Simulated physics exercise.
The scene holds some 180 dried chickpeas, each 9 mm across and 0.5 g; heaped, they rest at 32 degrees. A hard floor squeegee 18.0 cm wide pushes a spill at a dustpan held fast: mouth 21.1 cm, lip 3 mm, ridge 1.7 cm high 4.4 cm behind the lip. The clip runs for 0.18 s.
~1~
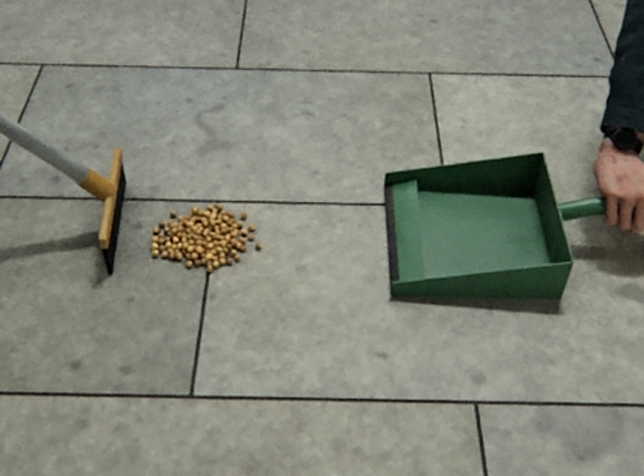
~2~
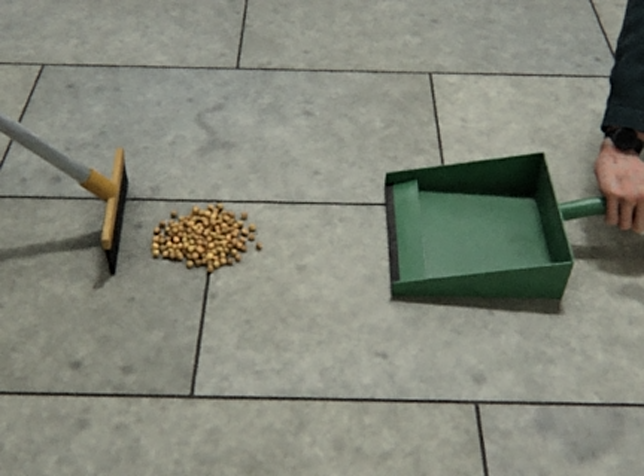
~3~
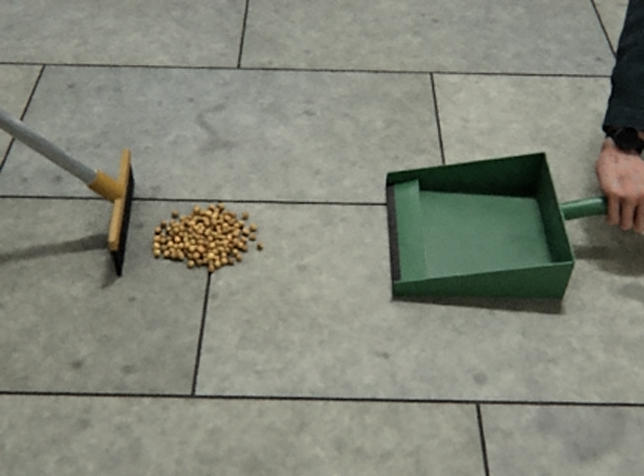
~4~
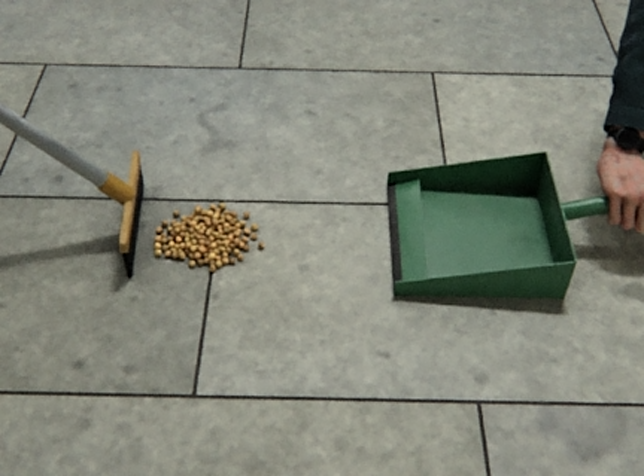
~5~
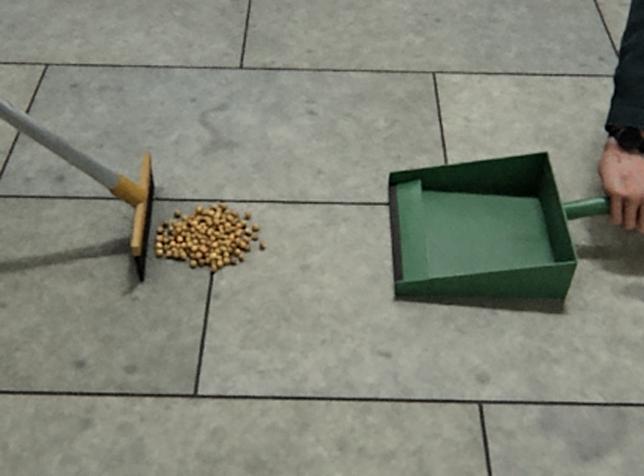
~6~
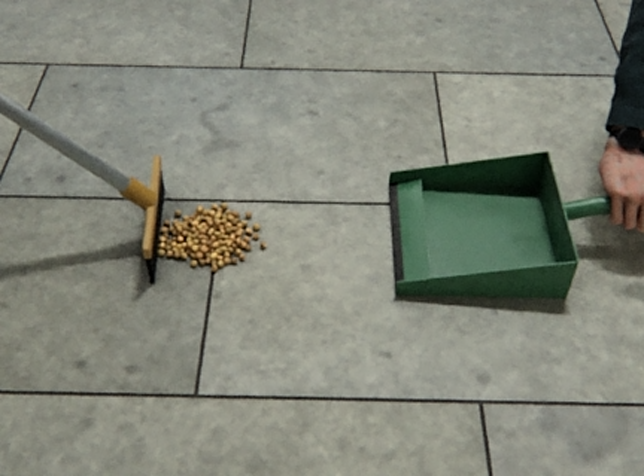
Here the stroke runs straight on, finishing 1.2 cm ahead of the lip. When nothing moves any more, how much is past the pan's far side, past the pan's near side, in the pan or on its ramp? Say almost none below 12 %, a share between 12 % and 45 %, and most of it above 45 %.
Far side: Almost none. Near side: A share. Pan: A share.
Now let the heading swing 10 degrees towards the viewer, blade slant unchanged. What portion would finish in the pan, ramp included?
Roughly 0 per cent would finish in the pan or on its ramp.
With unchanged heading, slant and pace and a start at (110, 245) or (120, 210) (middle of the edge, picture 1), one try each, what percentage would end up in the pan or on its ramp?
Some 5 and 25 per cent.
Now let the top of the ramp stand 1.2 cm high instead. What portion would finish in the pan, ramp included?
Close to 25 per cent then.
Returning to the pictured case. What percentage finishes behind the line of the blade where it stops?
25 %.
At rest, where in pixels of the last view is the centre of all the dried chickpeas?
Roughly pixel (391, 260).
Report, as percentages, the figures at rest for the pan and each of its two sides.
Far side 0, near side 25, pan 20.
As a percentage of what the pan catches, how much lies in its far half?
About 0 %.
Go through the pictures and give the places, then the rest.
The first frame shows blade from (104, 244) to (118, 156), moved 0.0 cm, 0 of the pieces shifted so far; middle of the pieces at (206, 239); pan at (481, 239).
The second frame shows blade from (106, 244) to (121, 156), moved 0.3 cm, 0 of the pieces shifted so far; middle of the pieces at (206, 239).
The third frame shows blade from (113, 246) to (127, 157), moved 1.1 cm, 0 of the pieces shifted so far; middle of the pieces at (207, 239).
The fourth frame shows blade from (124, 248) to (137, 159), moved 2.4 cm, 0 of the pieces shifted so far; middle of the pieces at (209, 238).
The fifth frame shows blade from (136, 251) to (148, 161), moved 3.9 cm, 0 of the pieces shifted so far; middle of the pieces at (210, 238).
The sixth frame shows blade from (147, 253) to (158, 164), moved 5.4 cm, 3 of the pieces shifted so far; middle of the pieces at (210, 238); pan at (486, 238).
Then, 0.38 s after the last picture, middle of the blade 17 cm from the lip; 0 % over the lip, far side 0 %, near side 5 %.
Then, 0.62 s after the last picture, middle of the blade 8 cm from the lip; 0 % over the lip, far side 0 %, near side 15 %.
Then, 0.98 s after the last picture, middle of the blade 2 cm from the lip; 20 % over the lip, far side 0 %, near side 25 %.
In the end, far side 0 %, near side 25 %, pan 20 %, in front of the lip or behind the blade 55 %.
